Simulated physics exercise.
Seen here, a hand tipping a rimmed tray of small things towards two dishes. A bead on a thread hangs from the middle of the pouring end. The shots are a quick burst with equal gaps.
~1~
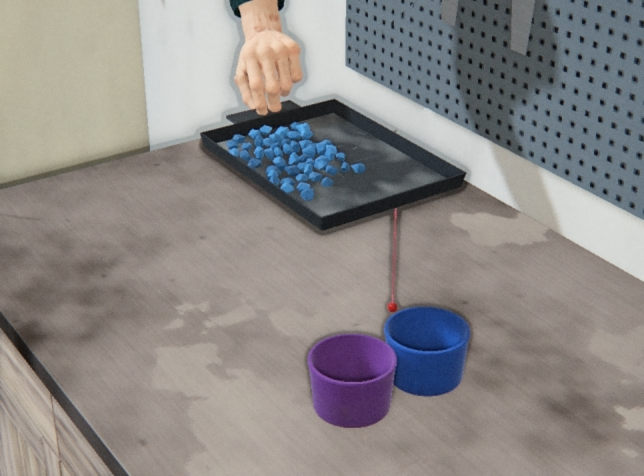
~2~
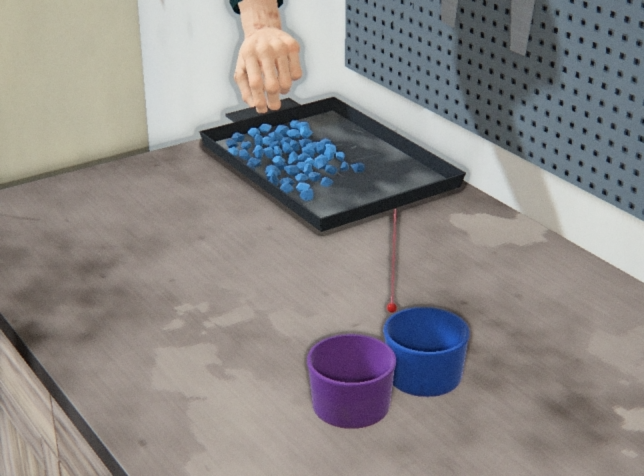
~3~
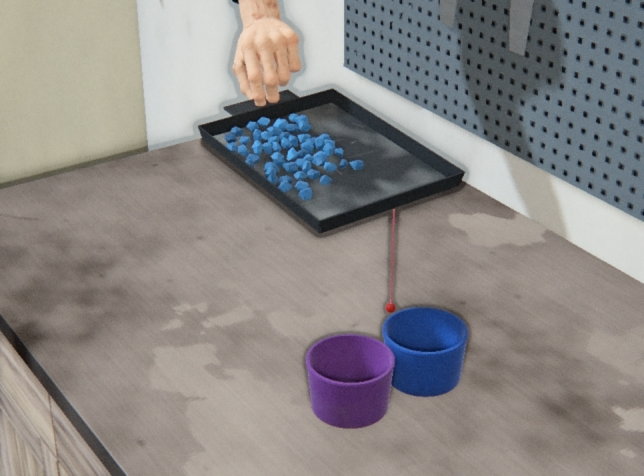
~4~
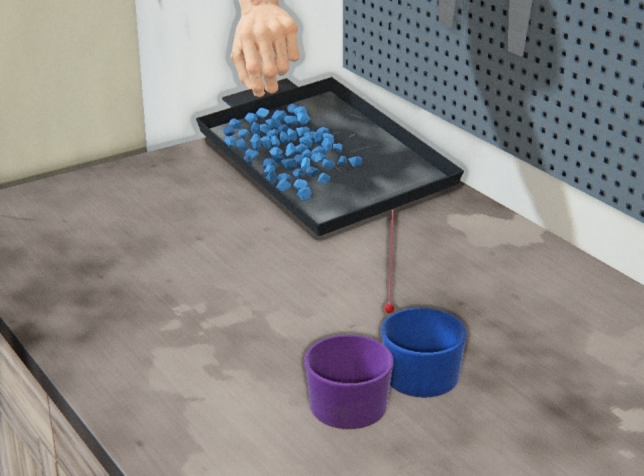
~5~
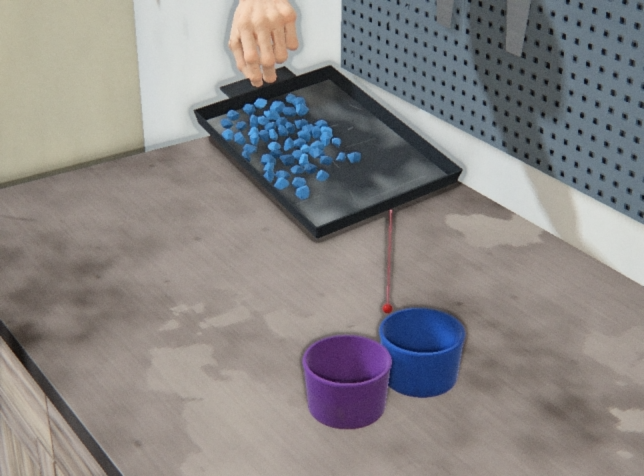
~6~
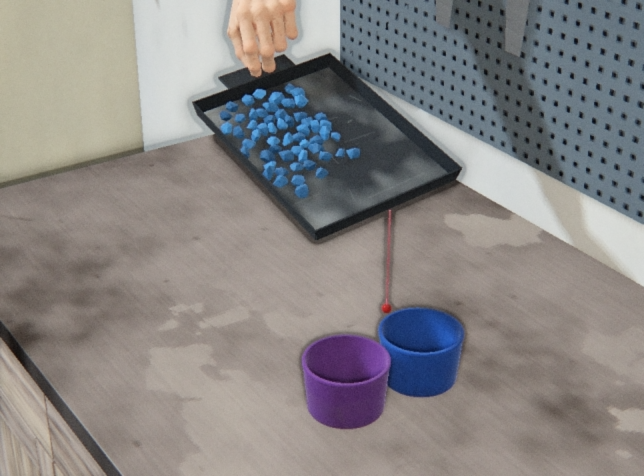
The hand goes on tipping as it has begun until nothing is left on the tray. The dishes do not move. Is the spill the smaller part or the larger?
They take more than half between them.
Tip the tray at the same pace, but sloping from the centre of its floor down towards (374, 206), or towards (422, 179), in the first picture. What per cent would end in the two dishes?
First some 90, then 10 per cent.
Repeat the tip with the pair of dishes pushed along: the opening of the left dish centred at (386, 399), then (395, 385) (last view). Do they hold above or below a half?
The first try: Below a half. The second: Not half.
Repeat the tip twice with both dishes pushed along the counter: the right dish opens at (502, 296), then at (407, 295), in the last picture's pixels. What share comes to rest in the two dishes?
In turn 0 and 10 in a hundred.
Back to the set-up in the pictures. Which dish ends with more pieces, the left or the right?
It is the left one.
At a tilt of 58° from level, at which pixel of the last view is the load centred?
Near (320, 202).
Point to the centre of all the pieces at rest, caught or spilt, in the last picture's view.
Near (335, 394).
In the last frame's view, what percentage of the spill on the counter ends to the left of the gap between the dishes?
It comes to 90 per cent or so.
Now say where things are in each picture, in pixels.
In the first picture, corners of the pouring end (322, 215) and (461, 172), level; middle of the load (294, 159), aquarium stones; left dish (377, 398); right dish (452, 367); bead on its thread (393, 307).
In the second picture, corners of the pouring end (322, 216) and (461, 172), level; middle of the load (293, 158).
In the third picture, corners of the pouring end (320, 218) and (460, 171), tipped barely, lowest at the left corner; middle of the load (292, 155).
In the fourth picture, corners of the pouring end (319, 222) and (459, 170), tipped a little, lowest at the left corner; middle of the load (291, 150).
In the fifth picture, corners of the pouring end (317, 225) and (458, 169), tipped a little, lowest at the left corner; middle of the load (289, 145).
In the sixth picture, corners of the pouring end (317, 227) and (457, 167), tipped a little, lowest at the left corner; middle of the load (288, 139); left dish (371, 399); right dish (446, 368).
Just after the last frame, tray tipped steeply; almost all on the tray; about a tenth in the air.
A moment on, tray tipped right over; roughly two thirds on the tray; roughly a quarter in the left dish; just a few outside both; just a few in the air.
Further on, tray tipped past a quarter turn; roughly two thirds in the left dish; roughly a quarter outside both.
When it is over, tray tipped past a quarter turn; roughly two thirds in the left dish; not one in the right dish; roughly a quarter outside both.
